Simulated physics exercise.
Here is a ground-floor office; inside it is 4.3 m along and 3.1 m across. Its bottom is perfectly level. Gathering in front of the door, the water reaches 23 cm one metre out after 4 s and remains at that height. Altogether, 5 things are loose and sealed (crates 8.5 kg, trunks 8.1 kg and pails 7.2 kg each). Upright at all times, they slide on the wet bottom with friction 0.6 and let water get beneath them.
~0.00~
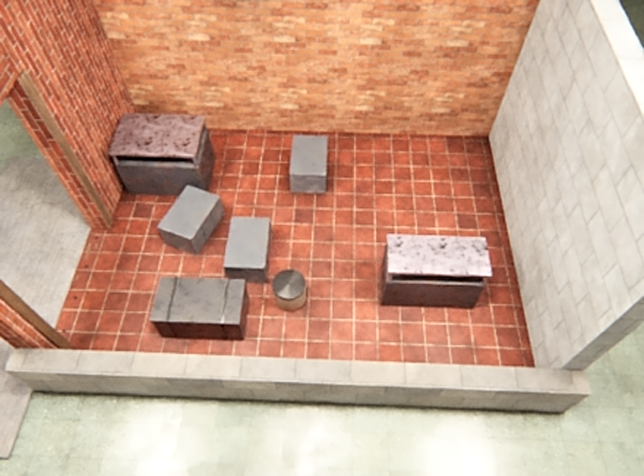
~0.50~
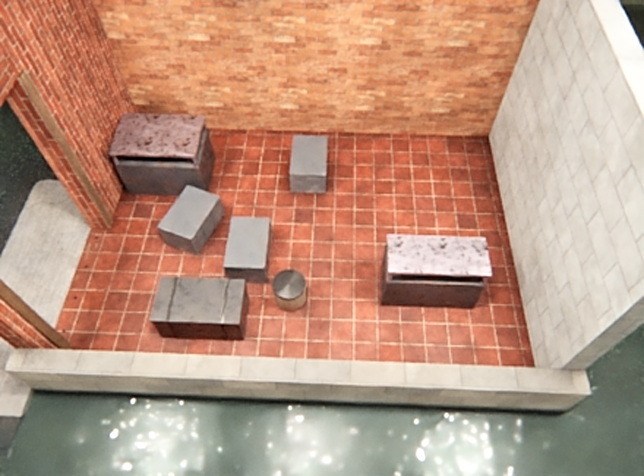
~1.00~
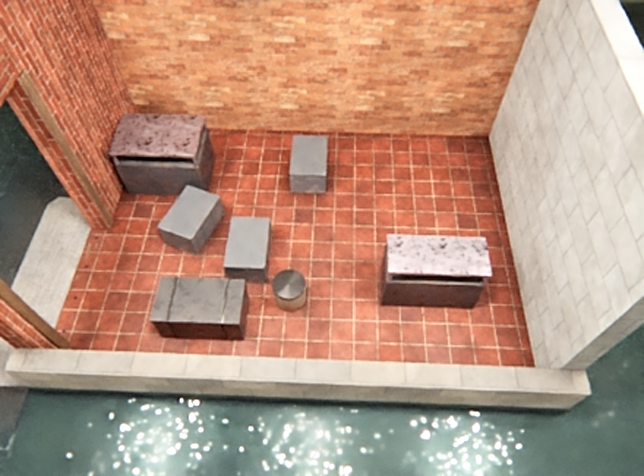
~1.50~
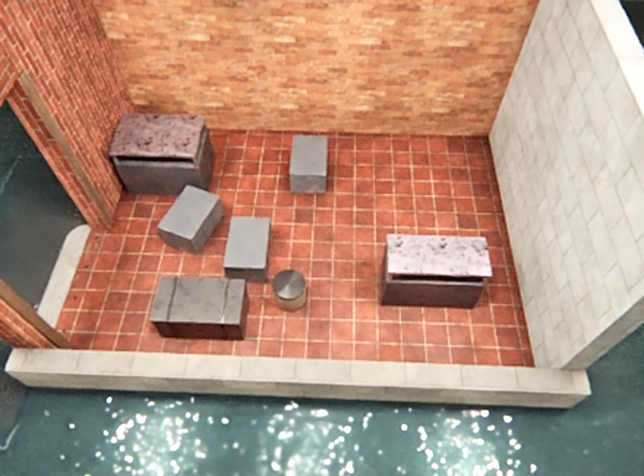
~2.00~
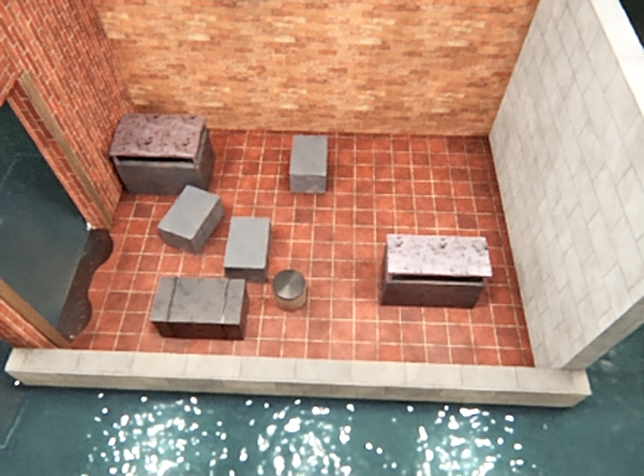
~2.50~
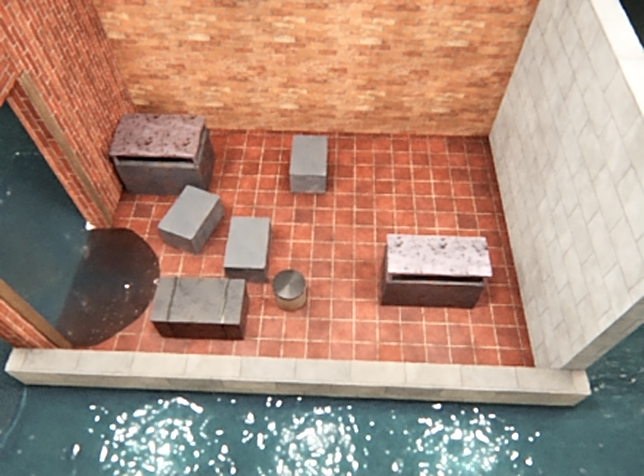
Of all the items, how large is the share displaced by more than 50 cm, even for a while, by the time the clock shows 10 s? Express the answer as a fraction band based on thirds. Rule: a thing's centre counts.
The band is at least two thirds.
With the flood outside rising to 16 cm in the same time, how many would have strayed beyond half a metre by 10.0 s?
You'd get 4 in that case.
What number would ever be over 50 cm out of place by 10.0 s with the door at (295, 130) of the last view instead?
Count: 5.
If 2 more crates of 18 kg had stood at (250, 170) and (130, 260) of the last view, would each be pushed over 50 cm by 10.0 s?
The first: Falls below it. The second: Exceeds it.
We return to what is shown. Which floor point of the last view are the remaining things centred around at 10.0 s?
It works out to somewhere near (385, 197) on the floor.
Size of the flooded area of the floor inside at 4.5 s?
About 5.5 m2 is covered.
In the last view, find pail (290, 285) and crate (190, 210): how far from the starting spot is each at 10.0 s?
200 cm, 200 cm.
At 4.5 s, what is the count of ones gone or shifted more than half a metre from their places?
Tally: 2.
After 3.5 s 0 of 5 are over 50 cm from their spots; 0 afloat.
After 4.5 s 2 of 5 are over 50 cm from their spots; 1 afloat.
After 7.0 s 5 of 5 are over 50 cm from their spots; 5 afloat.
After 10.0 s 4 of 5 are over 50 cm from their spots, and 5 have been at some point; 5 afloat.
